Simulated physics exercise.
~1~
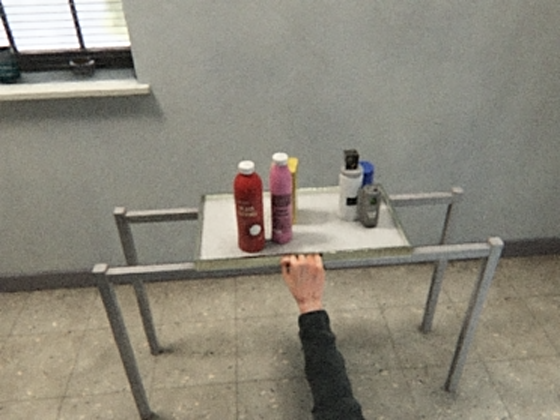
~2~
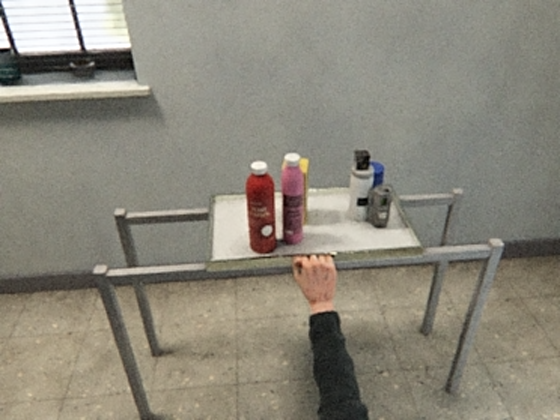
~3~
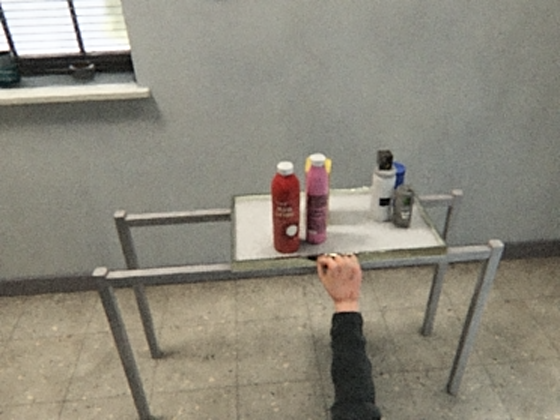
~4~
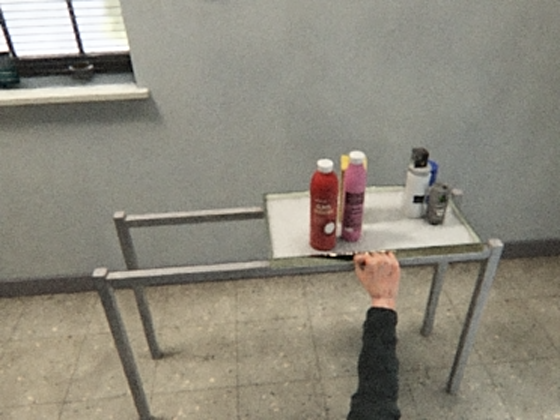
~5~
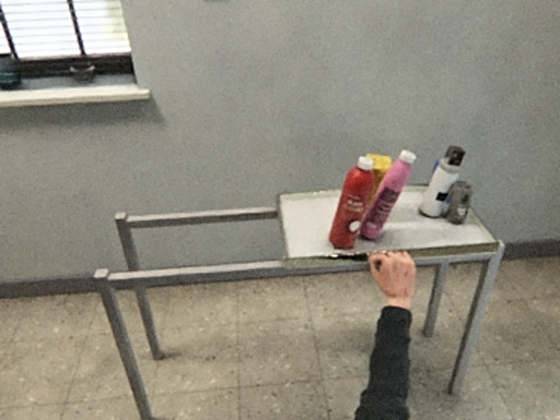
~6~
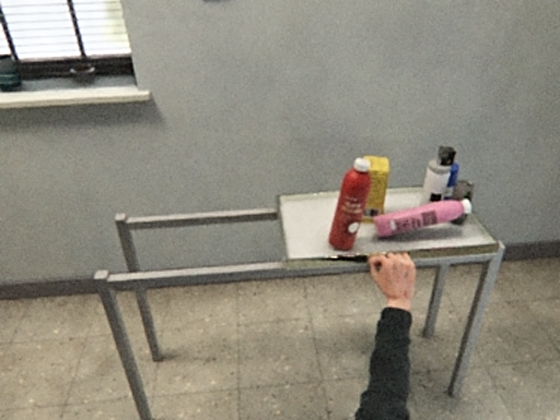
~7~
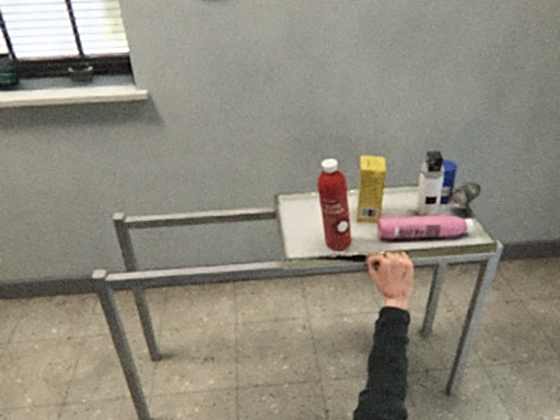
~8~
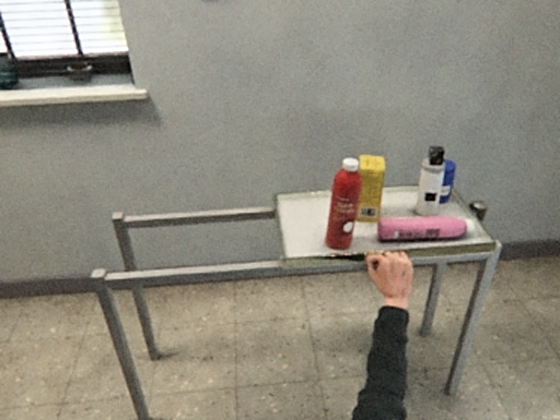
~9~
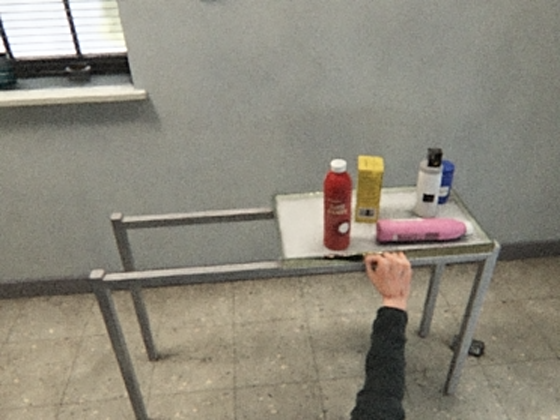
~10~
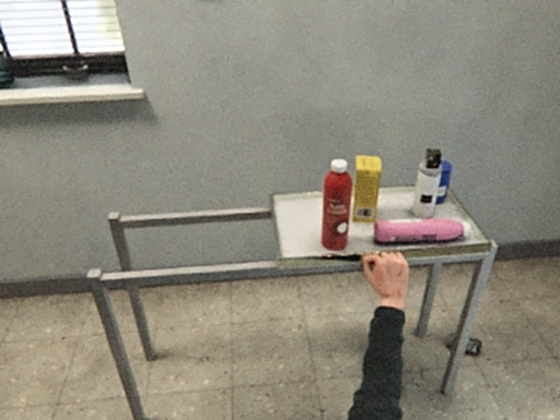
A shallow tray on a metal frame, holding a red bottle, a pink bottle, a yellow carton and several smaller containers, slides to the right as a hand grips its front edge. It picks up speed, then stops abruptly at the right end of the frame, and the bottles tilt to the right. The pink bottle topples onto its side, while the red bottle rocks back and settles upright. The grey can tips over at the right edge and drops to the floor. At the end, the can lies below, the pink bottle stays lying on the tray, and the other items stand.
